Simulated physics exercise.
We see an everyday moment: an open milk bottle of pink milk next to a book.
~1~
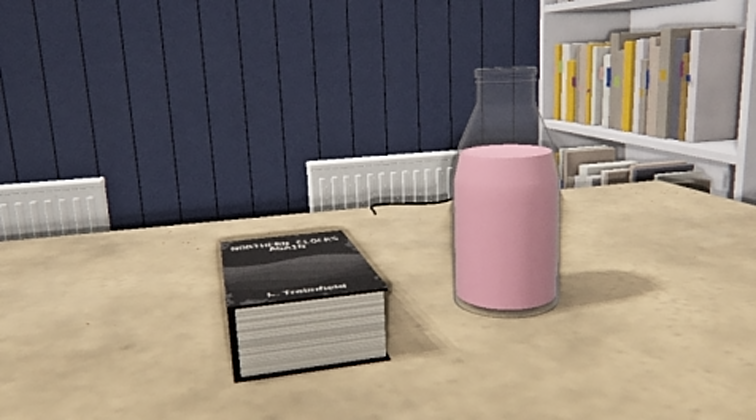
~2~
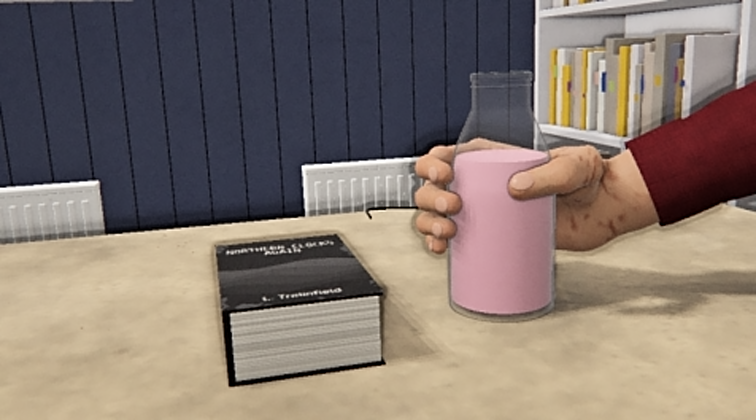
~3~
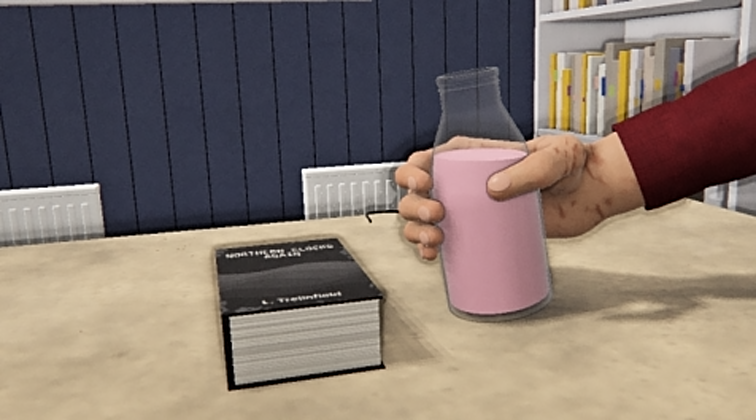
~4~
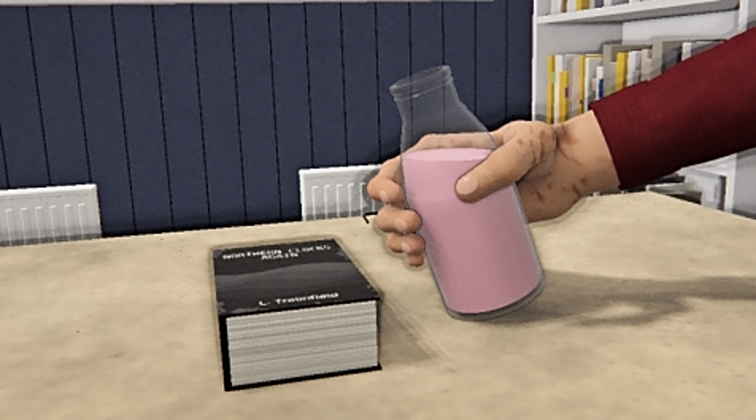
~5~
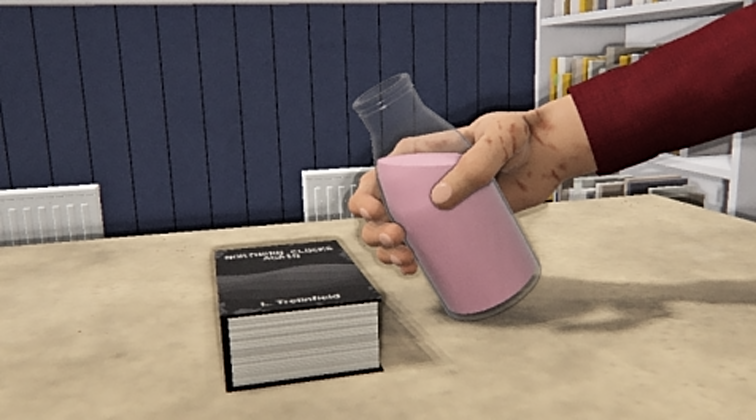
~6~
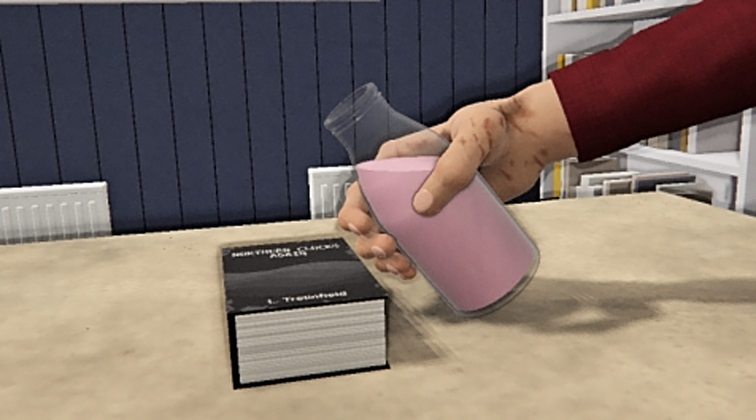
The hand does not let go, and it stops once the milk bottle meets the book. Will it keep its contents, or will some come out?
It keeps its contents.
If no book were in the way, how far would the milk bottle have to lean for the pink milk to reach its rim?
Somewhere near 70° from upright.
Soon after, the milk bottle leans by about 45°; nothing has left it.
Later, the milk bottle leans by about 55°; nothing has left it.
In the end, the milk bottle leans by about 55°, against the book; nothing has left it.
